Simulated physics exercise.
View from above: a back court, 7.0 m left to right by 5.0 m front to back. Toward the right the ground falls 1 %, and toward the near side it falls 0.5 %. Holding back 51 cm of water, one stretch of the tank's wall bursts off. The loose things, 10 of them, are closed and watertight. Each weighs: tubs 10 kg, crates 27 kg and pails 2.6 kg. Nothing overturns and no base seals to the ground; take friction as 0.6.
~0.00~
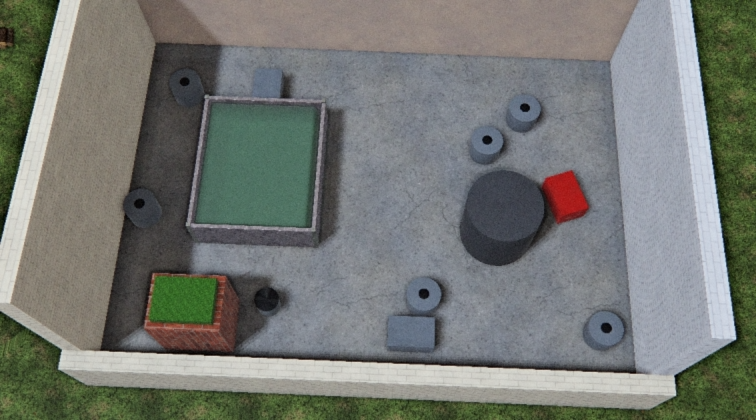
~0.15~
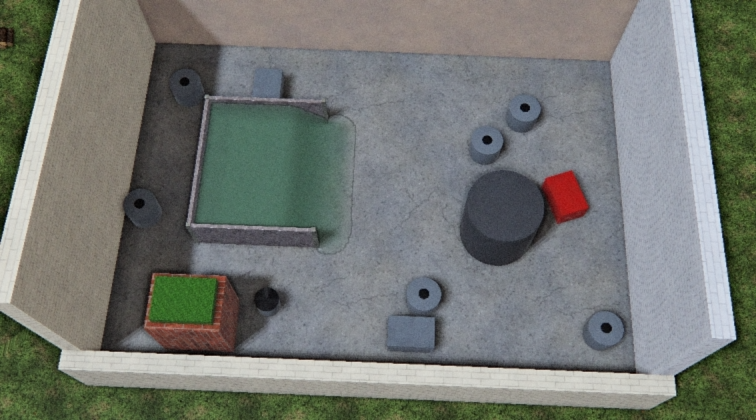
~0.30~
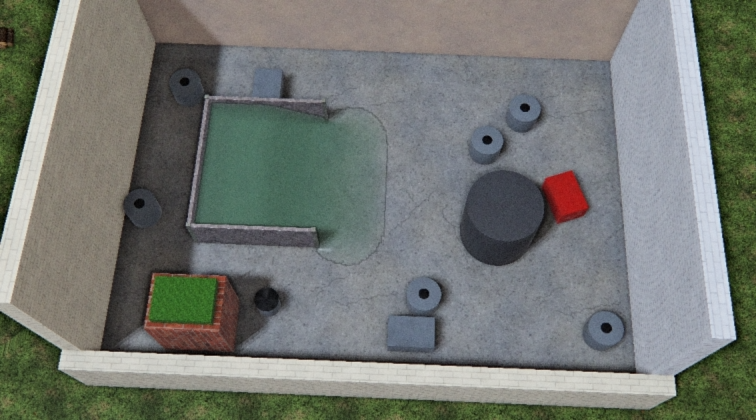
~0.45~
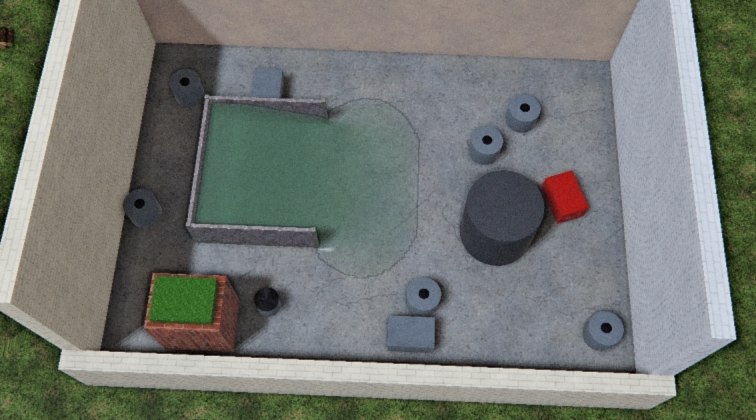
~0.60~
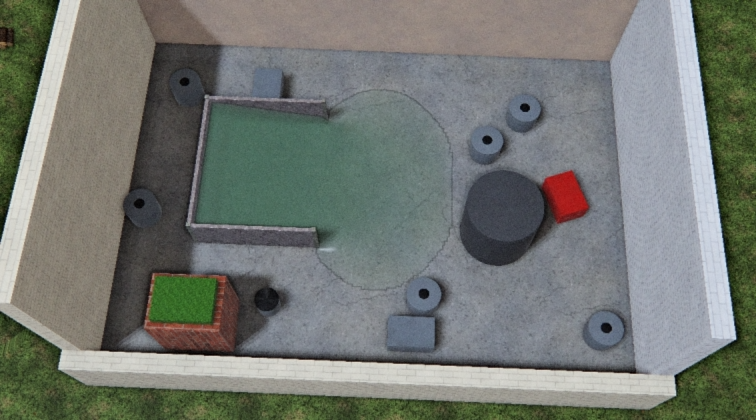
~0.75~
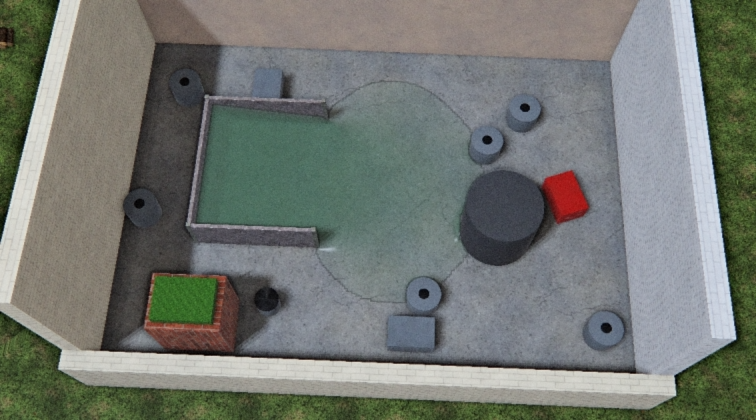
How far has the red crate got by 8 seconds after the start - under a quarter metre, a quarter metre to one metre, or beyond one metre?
It relocates modestly.
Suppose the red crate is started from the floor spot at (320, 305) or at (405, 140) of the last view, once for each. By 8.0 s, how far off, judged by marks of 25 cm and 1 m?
In that order: It hardly budges; it goes a long way.
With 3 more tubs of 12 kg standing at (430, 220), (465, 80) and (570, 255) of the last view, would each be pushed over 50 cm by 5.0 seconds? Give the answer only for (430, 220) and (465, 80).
Taking them in order, they come out greater and greater.
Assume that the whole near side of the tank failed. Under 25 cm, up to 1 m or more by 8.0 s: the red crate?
If that happened, the red crate does not really move.
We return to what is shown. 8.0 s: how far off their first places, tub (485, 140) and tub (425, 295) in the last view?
Taken in order, the shifts are 120 cm and 100 cm.
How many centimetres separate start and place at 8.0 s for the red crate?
Around 60 cm from the start.
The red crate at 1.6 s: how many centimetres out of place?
By that time, close to 5 cm.
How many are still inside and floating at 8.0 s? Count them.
By my count, 5.
After 1.6 s the red crate is near (571, 194), 0.1 m from its start, aground; 0 afloat.
After 3.6 s the red crate is near (577, 195), 0.1 m from its start, aground; 4 afloat.
After 5.6 s the red crate is near (597, 210), 0.5 m from its start, afloat; 5 afloat.
After 8.0 s the red crate is near (604, 211), 0.6 m from its start, aground; 5 afloat.
